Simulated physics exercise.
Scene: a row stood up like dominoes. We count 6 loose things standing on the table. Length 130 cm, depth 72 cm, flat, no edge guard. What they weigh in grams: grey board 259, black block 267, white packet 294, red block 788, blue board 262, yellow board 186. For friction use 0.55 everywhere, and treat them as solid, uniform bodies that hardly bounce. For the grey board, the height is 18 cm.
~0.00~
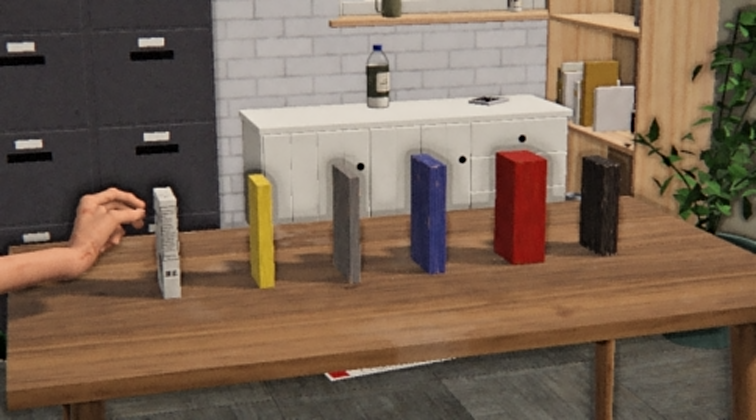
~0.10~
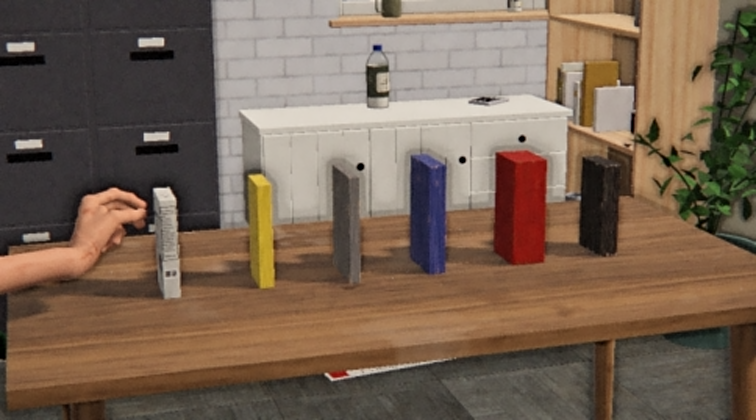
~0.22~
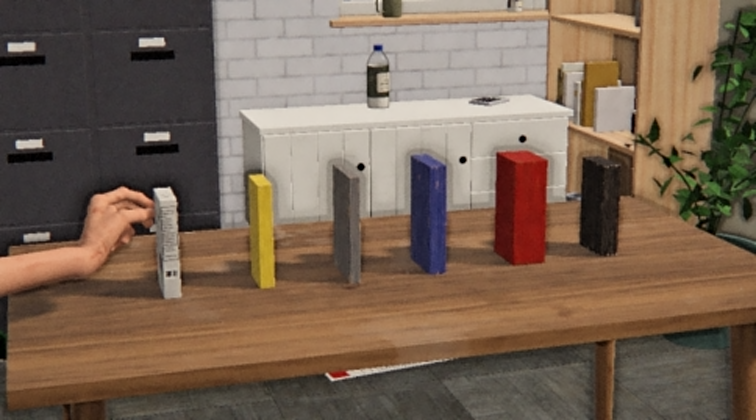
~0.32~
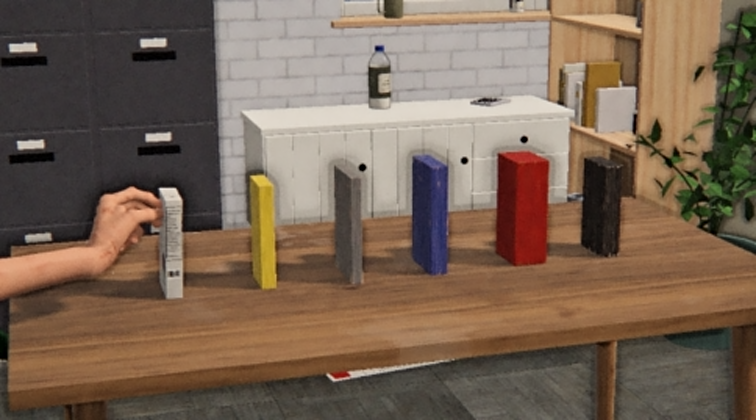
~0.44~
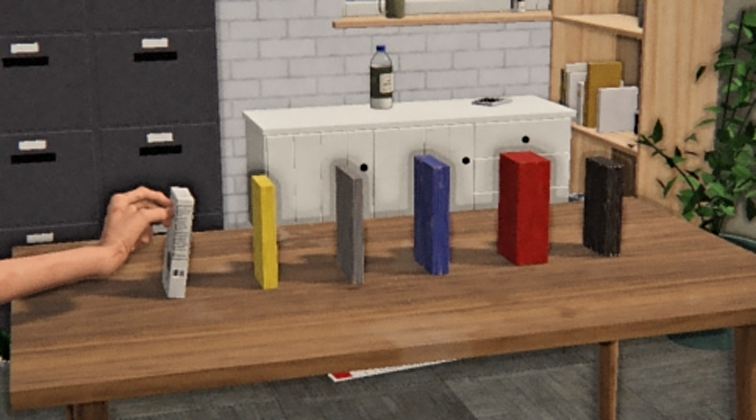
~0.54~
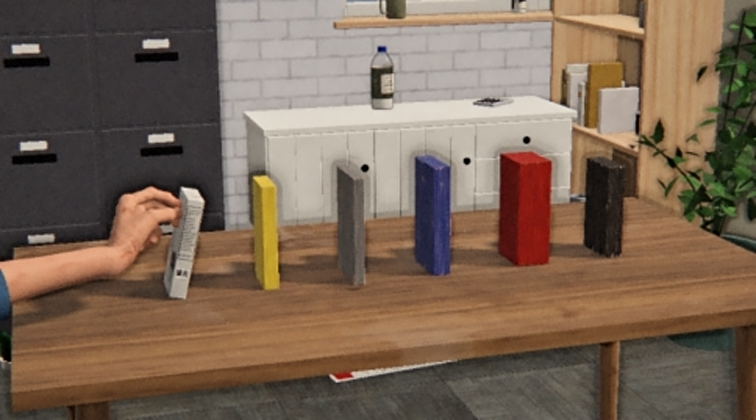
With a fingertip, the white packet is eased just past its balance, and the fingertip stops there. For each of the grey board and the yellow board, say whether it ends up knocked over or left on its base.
Result: The grey board goes down; the yellow board goes down.
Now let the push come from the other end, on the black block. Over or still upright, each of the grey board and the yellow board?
The grey board remains standing, and the yellow board remains standing.
After 0.84 s, white packet 64° over; yellow board leaning 16° near (280, 232).
After 1.04 s, white packet 80° over; yellow board leaning 66° near (318, 252); grey board leaning 29° near (376, 226).
After 1.24 s, white packet 81° over; yellow board on its side near (324, 262); grey board leaning 69° near (403, 247); blue board leaning 42°.
At rest (1.7 s), tipped over on the table, grey board, blue board and yellow board; red block in place, give or take 5 cm. Seen from the same camera at the end, grey board near (403, 248), yellow board near (324, 262).
